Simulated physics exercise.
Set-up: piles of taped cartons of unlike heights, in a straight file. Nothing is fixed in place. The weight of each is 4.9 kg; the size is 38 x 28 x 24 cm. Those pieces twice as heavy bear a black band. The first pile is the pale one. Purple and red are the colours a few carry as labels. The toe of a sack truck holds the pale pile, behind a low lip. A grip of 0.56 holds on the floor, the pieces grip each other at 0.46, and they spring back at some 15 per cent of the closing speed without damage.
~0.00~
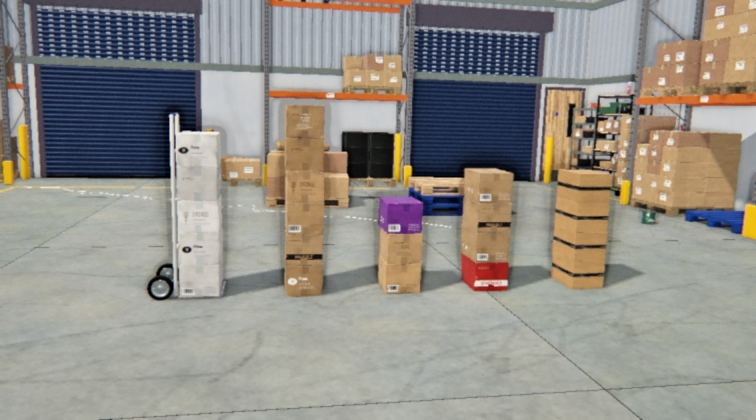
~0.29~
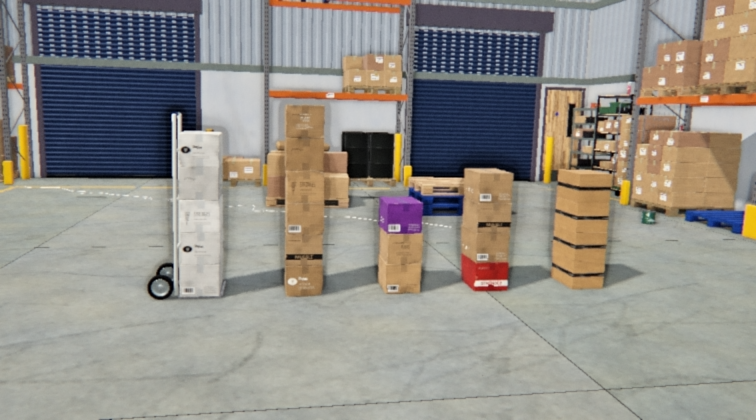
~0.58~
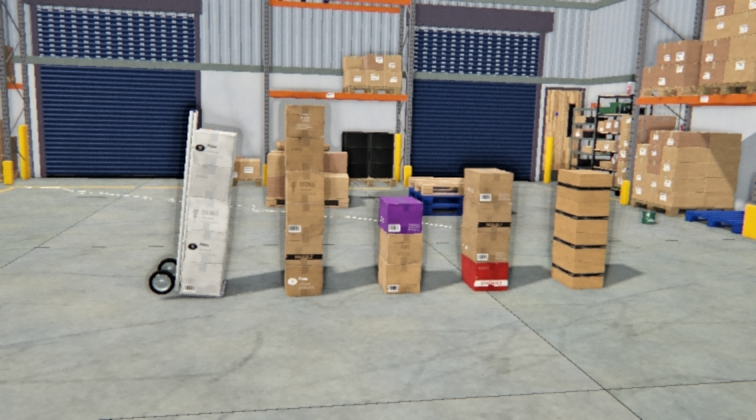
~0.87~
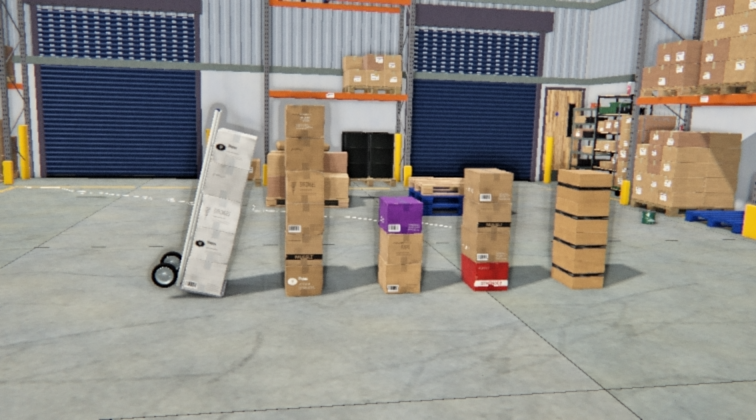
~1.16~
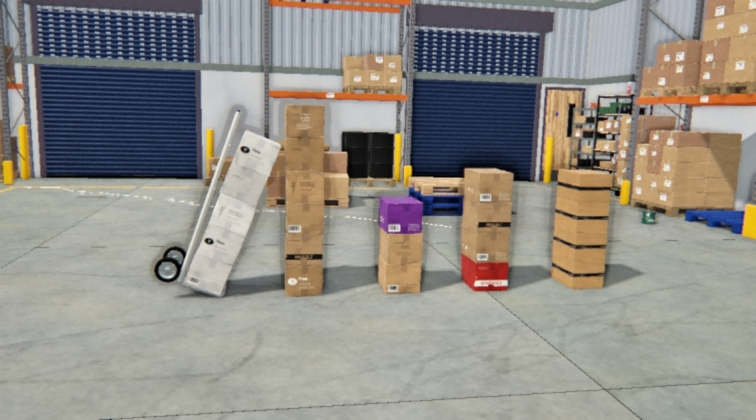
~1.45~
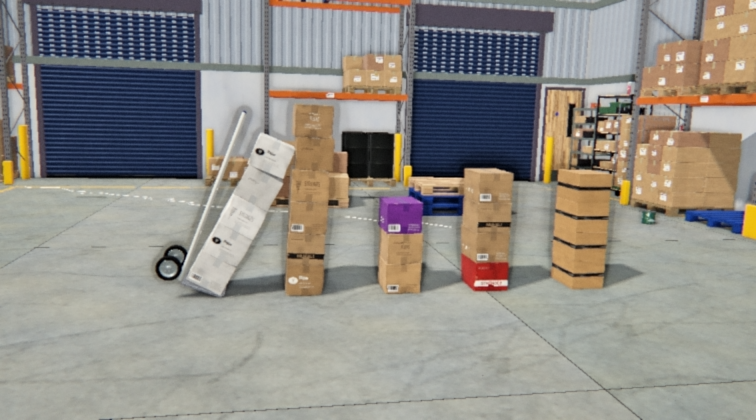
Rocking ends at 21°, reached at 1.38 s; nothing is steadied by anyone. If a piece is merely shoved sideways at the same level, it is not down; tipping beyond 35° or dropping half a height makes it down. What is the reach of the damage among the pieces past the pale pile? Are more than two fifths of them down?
Yes.
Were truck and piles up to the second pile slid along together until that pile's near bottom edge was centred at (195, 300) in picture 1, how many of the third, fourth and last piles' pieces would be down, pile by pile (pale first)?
That would give third 0, fourth 0 and last 0.
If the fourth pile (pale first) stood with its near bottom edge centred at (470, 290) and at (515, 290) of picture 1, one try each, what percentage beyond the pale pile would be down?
In order, 90 then 50 per cent.
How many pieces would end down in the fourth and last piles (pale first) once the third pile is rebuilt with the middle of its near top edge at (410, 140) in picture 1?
Fourth 4, last 4.
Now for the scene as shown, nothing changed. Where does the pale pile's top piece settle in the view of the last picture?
The top pale piece ends up roughly at (361, 222).
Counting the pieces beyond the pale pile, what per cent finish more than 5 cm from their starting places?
The answer is 90 percent.
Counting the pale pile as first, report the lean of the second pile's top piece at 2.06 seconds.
It sits around 20° from upright.
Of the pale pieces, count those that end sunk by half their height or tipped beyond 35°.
Exactly 5 of the pale pieces.
Around 2.06 s, 4 of the pale pile down; none of the 17 other cartons down, 6 disturbed.
Around 2.52 s, 5 of the pale pile down; 5 of the 17 other cartons down; purple carton tipped 7°.
Around 3.24 s, 5 of the pale pile down; 10 of the 17 other cartons down; purple carton tipped 25°, 13 cm lower; red carton tipped 18°.
Finally (4.0 s), 5 of the pale pile down; 13 of the 17 other cartons down; purple carton tipped 38°, 22 cm lower; red carton tipped 38°. That is 76 per cent. Seen by the last camera, middles, purple carton near (476, 241), red carton near (497, 264).
